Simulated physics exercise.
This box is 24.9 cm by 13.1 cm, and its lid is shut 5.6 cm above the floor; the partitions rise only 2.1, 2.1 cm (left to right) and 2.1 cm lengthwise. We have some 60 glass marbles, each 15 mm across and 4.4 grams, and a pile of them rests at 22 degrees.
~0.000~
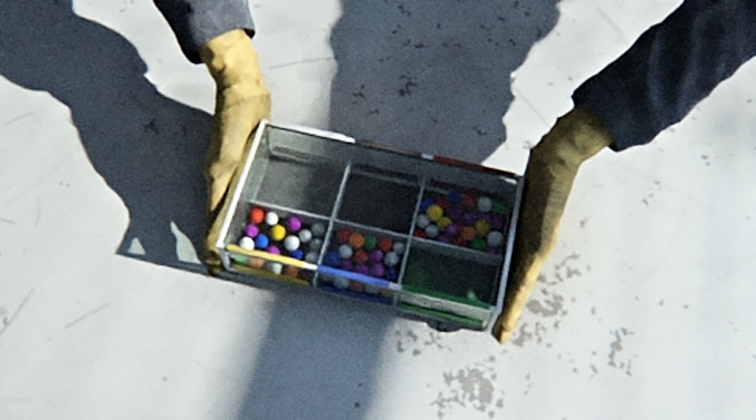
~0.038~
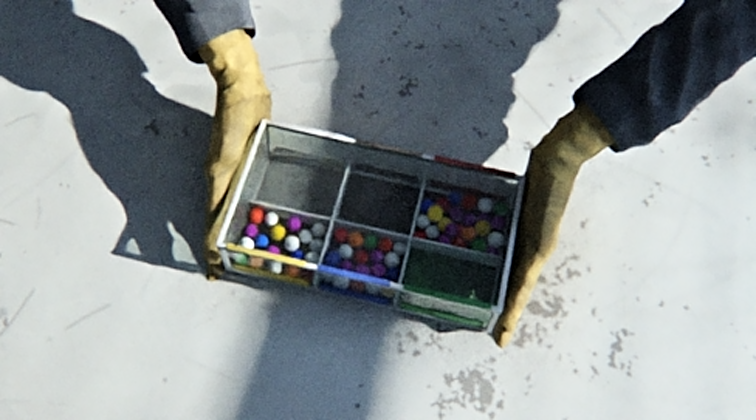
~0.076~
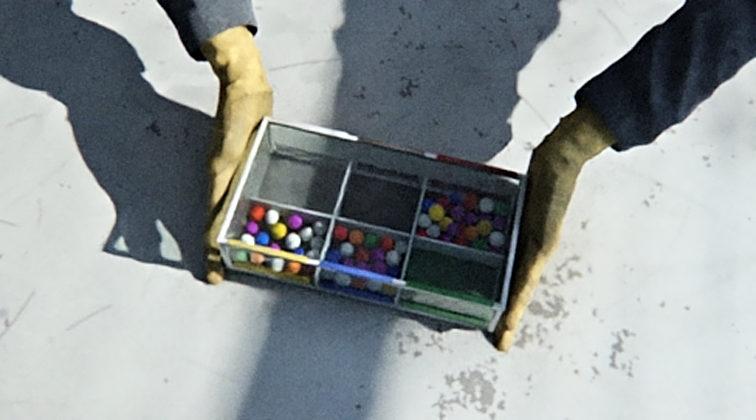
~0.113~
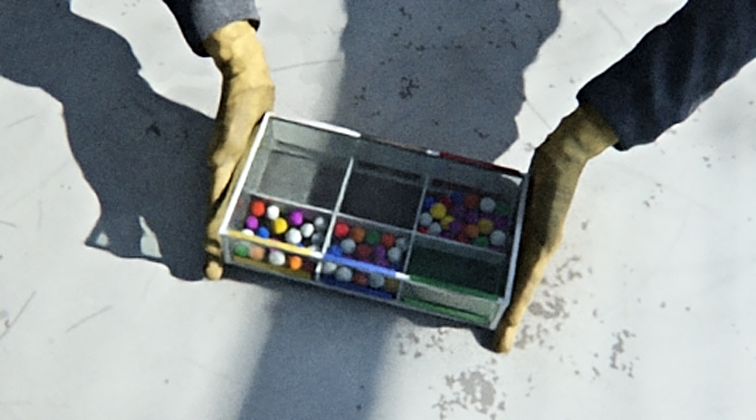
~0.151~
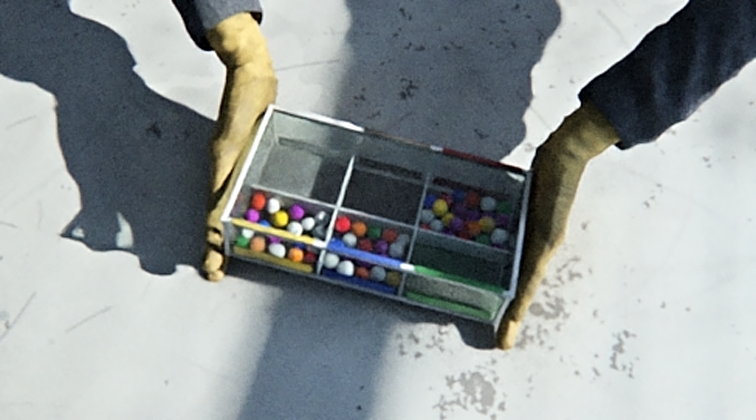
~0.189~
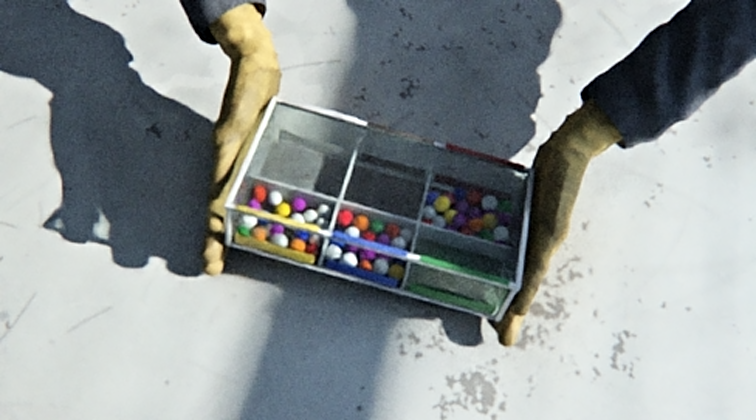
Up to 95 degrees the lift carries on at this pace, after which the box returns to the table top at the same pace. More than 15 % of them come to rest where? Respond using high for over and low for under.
Red high, blue low, green low, yellow low, white low, black high.
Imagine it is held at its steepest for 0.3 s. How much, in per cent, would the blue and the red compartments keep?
Final amounts, blue 0% and red 70%.
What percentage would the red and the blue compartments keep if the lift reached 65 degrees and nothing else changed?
Shares after the change: Red 40, blue 30, per cent.
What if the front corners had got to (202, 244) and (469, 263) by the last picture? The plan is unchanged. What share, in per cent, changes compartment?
It comes to around 75 per cent in that case.
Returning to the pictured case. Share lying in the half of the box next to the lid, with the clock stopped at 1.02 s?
About 30 per cent.
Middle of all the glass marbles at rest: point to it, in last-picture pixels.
When it all comes to rest, the middle is near (446, 216).
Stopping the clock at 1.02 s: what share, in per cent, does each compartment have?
Red = 40, blue = 30, green = 0, yellow = 30, white = 0, black = 0 (per cent).
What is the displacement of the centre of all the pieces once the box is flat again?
I'd say close to 6.0 cm in total.
Then, at 1.02 s, tilt 95 degrees; red 40 %, blue 30 %, yellow 30 %.
Then, at 1.58 s, tilt 43 degrees; red 65 %, white 5 %, black 30 %.
Then, at 2.20 s, tilt 0 degrees; red 65 %, white 5 %, black 30 %.
By 2.9 s all is still; red 65 %, blue 0 %, green 0 %, yellow 0 %, white 5 %, black 30 %.
